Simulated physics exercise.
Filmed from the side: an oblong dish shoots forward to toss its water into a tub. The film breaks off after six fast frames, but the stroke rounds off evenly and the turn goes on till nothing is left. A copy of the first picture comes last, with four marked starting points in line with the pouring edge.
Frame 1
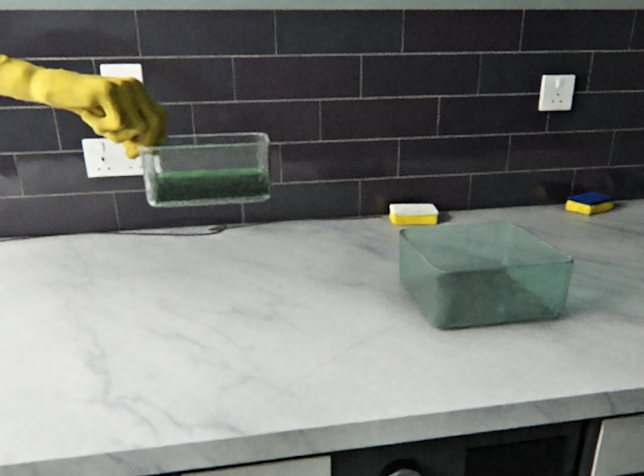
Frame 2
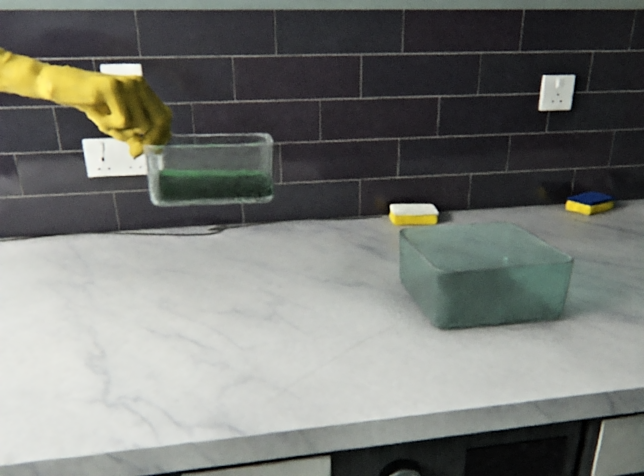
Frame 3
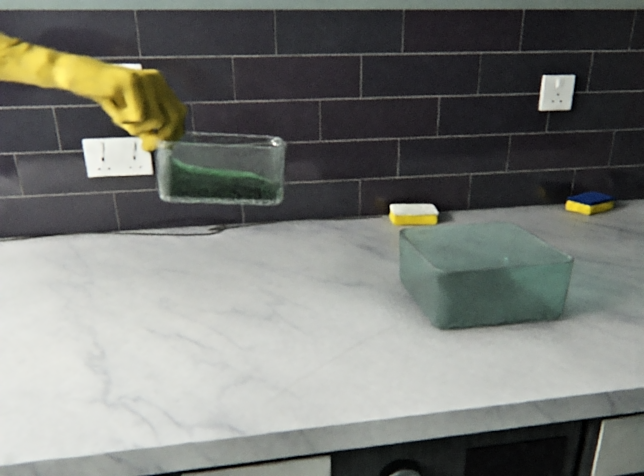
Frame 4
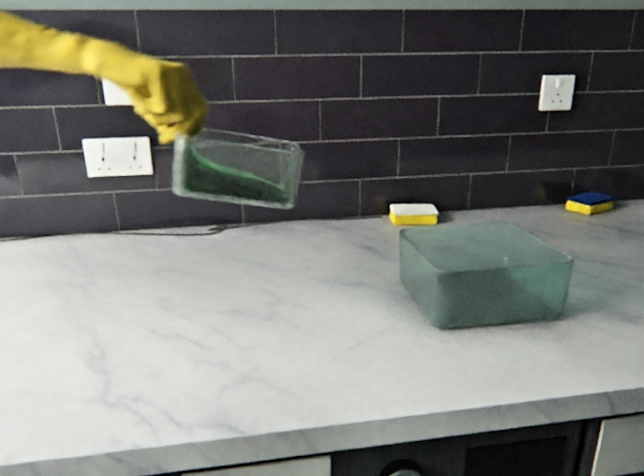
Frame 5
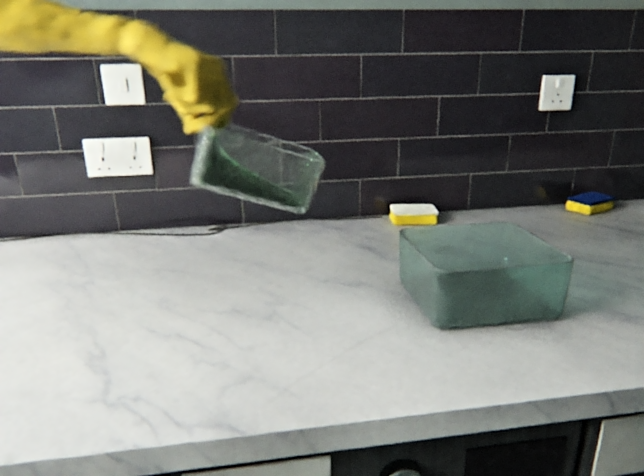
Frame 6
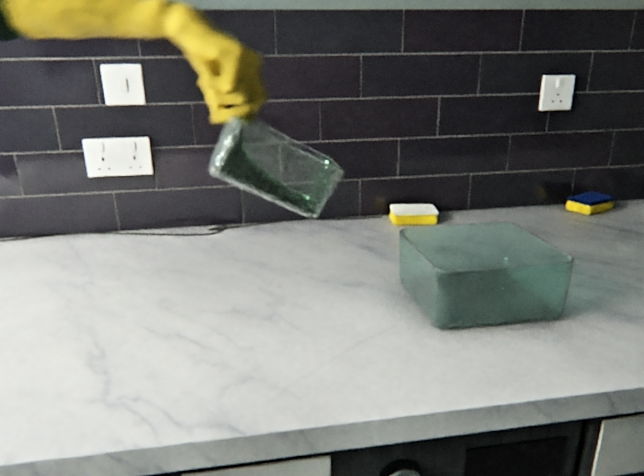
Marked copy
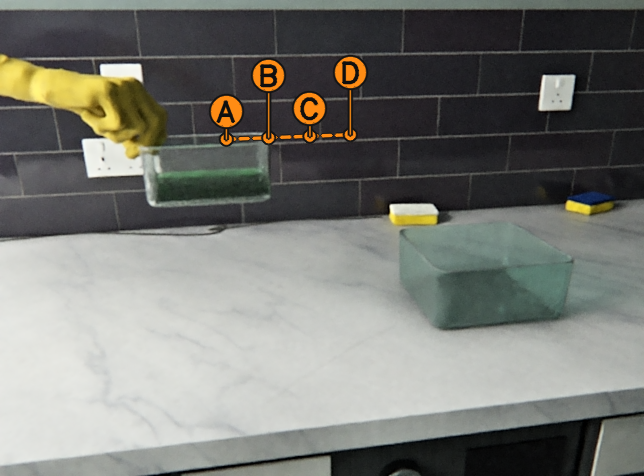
A kitchen worktop of pale marbled stone runs beneath a dark tiled wall with white sockets, seen from the side by a still camera. A yellow-gloved hand at upper left holds a clear oblong dish with green contents, while a greenish glass tub sits at right, near two sponges by the wall. The hand carries the dish rightward, slowly at first, then faster, tilting its right end downward.
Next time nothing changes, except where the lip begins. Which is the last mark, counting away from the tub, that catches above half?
The answer is place C.
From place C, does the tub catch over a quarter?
Yes, it does.
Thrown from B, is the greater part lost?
Yes, it does.
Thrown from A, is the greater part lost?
Yes, it does.
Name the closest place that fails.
It is B.
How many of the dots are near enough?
Two.
In orange, A at (226, 139); B at (268, 137); C at (309, 136); D at (350, 134).
If A is chosen, about 11 % lands in the tub, 85 % falls short and 5 % goes beside or beyond.
If B is chosen, about 28 % lands in the tub, 67 % falls short and 5 % goes beside or beyond.
If C is chosen, about 75 % lands in the tub, 18 % falls short and 7 % goes beside or beyond.
If D is chosen, about 85 % lands in the tub, 7 % falls short and 7 % goes beside or beyond.
